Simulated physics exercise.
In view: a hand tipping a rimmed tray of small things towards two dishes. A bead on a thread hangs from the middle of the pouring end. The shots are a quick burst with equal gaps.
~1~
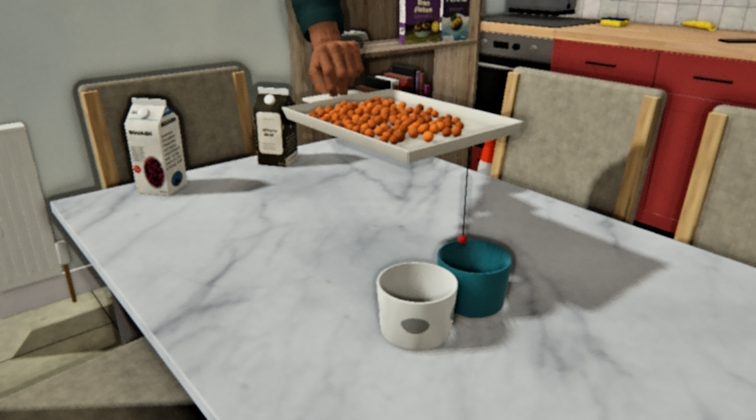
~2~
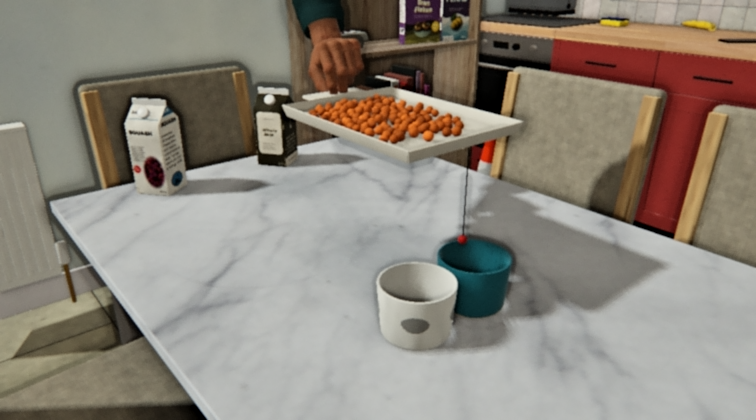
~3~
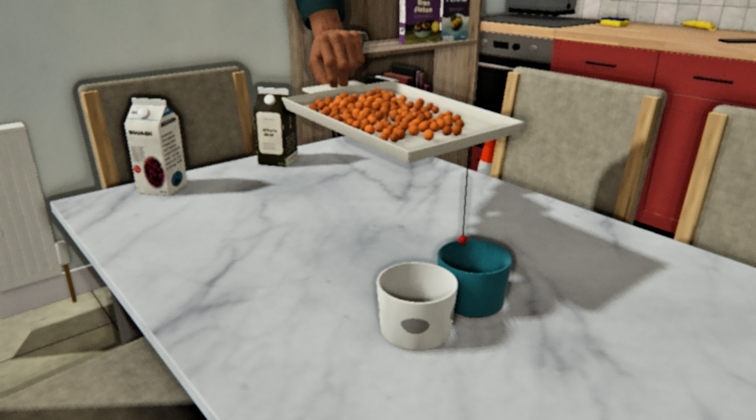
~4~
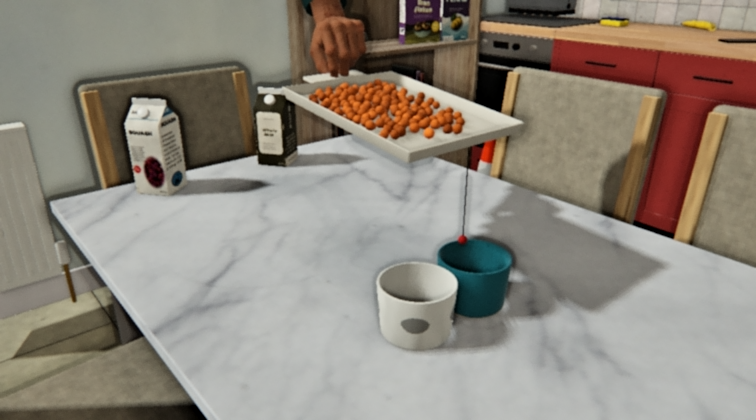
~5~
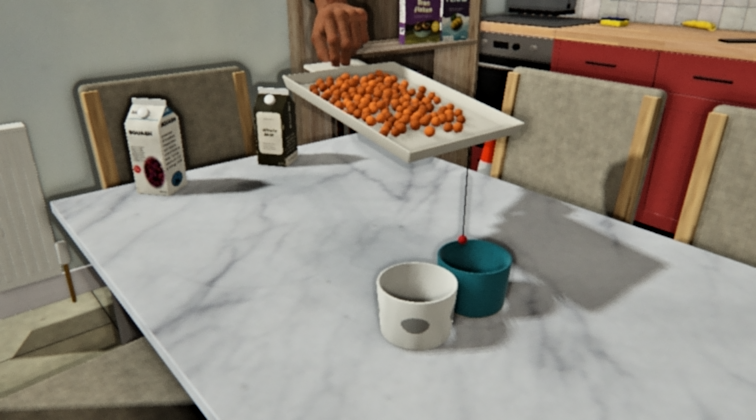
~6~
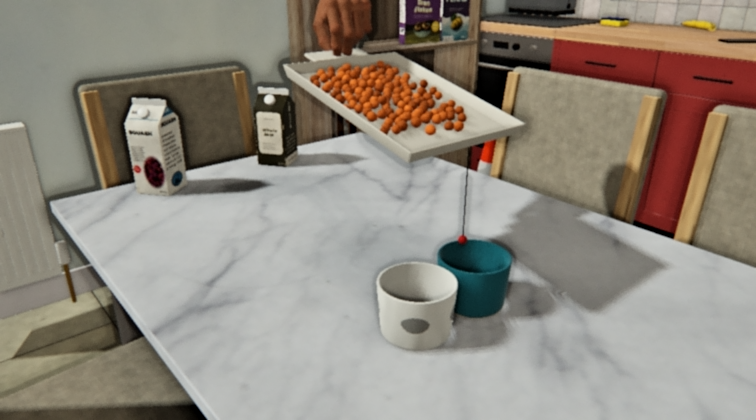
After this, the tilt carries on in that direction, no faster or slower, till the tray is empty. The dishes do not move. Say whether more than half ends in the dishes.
They take under half between them.
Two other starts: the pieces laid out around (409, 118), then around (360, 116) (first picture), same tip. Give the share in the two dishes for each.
Roughly 20 per cent, and 30 per cent.
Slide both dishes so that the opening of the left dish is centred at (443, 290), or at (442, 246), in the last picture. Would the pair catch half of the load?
One: Over half. Two: Under half.
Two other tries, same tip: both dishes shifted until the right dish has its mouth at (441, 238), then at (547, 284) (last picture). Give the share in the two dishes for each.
About 0 and 10 per cent.
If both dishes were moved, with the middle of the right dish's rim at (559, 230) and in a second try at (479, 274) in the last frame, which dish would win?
The first try: Left. The second: The right-hand dish.
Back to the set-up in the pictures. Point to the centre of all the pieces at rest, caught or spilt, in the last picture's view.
Roughly at (516, 328).
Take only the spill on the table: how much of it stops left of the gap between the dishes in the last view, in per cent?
Near 10 %.
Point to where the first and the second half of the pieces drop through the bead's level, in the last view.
The first part at (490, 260); the rest at (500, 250).
Soon, tray tipped steeply; nearly all on the tray; a stray few in the right dish; a stray few outside both.
A while on, tray tipped past a quarter turn; a small part on the tray; a small part in the left dish; a small part in the right dish; about a third outside both; about a third in the air.
Towards the end, tray tipped past a quarter turn; a small part in the left dish; about a quarter in the right dish; most outside both.
Finally, tray tipped past a quarter turn; a small part in the left dish; about a quarter in the right dish; most outside both.
